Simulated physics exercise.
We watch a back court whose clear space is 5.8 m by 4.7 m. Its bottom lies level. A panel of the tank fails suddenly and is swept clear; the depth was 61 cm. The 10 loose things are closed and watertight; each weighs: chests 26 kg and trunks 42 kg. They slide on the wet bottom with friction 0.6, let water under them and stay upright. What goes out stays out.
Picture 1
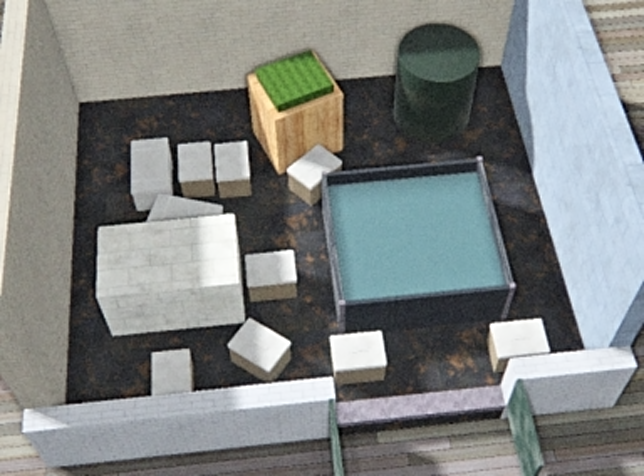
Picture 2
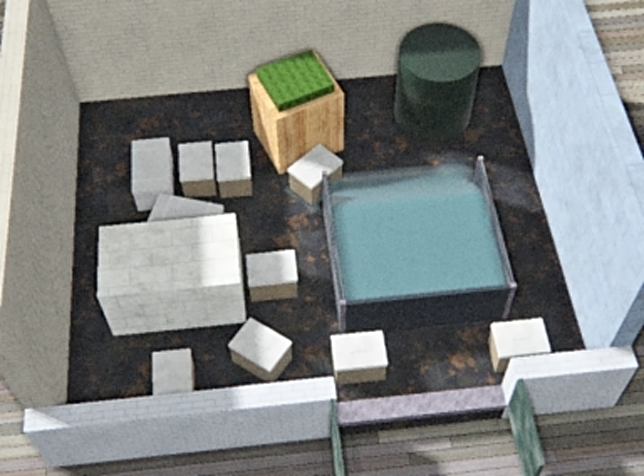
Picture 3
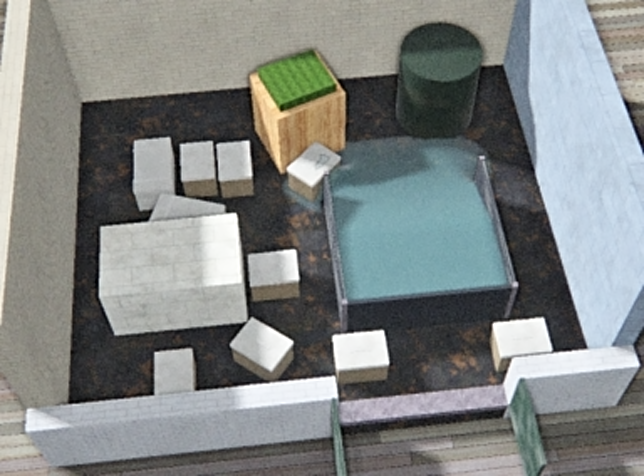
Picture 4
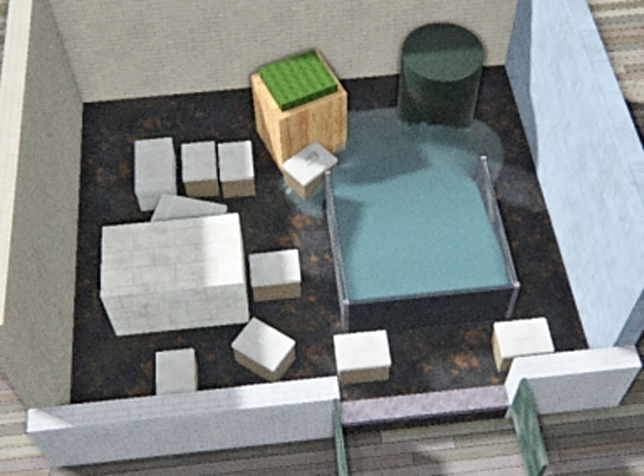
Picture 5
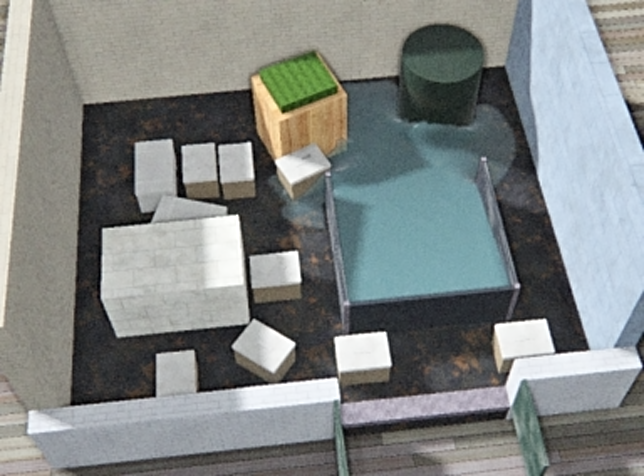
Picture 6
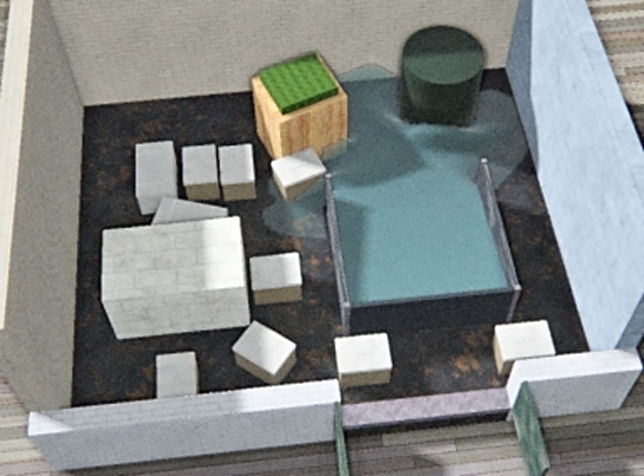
In a walled court, water spreads from a tank's open back and pushes one pale block left.
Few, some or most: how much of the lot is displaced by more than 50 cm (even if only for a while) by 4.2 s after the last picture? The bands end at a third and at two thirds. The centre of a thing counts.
It is not even a third.
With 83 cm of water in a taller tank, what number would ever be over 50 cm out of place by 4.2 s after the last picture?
Then 3.
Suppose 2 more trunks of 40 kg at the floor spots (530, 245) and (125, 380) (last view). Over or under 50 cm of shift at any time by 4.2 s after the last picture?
In turn: More, short of it.
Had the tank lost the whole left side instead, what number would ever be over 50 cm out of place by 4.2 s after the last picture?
In that case 7 of them.
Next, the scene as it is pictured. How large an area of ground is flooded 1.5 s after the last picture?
About 15 m2.
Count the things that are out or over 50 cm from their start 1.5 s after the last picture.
By then 1.
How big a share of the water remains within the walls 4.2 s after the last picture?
Some 100 per cent remains.
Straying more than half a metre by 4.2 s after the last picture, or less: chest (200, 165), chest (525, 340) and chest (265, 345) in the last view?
In turn: Less, more, short of it.
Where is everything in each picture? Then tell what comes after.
The first frame shows a chest at (315, 165), on the bottom; a chest at (232, 160) rests on the ground; 3.1 m2 under water; 0 of 10 have shifted.
The second frame shows a chest at (315, 165), on the bottom; a chest at (233, 160) rests on the ground; water covers 4.0 m2; 0 of 10 have shifted.
The third frame shows a chest at (314, 163) rests on the ground, 5 cm from its start; a chest at (234, 160) rests on the ground; 5.0 m2 under water; 0 of 10 have shifted.
The fourth frame shows a chest at (310, 162), on the bottom, 12 cm from its start; a chest at (236, 160) rests on the ground; water covers 5.8 m2; 1 of 10 have shifted.
The fifth frame shows a chest at (303, 163) rests on the ground, 20 cm from its start; a chest at (236, 161), on the bottom; 6.7 m2 under water; 1 of 10 have shifted.
The sixth frame shows a chest at (299, 166), on the bottom, 25 cm from its start; a chest at (236, 163) rests on the ground; 7.4 m2 under water; 1 of 10 have shifted.
Then, 0.4 s after the last picture 0 of 10 are over 50 cm from their spots; 0 afloat.
Then, 1.5 s after the last picture 1 of 10 are over 50 cm from their spots; 0 afloat.
Then, 2.8 s after the last picture 1 of 10 are over 50 cm from their spots; 0 afloat.
Then, 4.2 s after the last picture 2 of 10 are over 50 cm from their spots, and 2 have been at some point; 0 afloat.
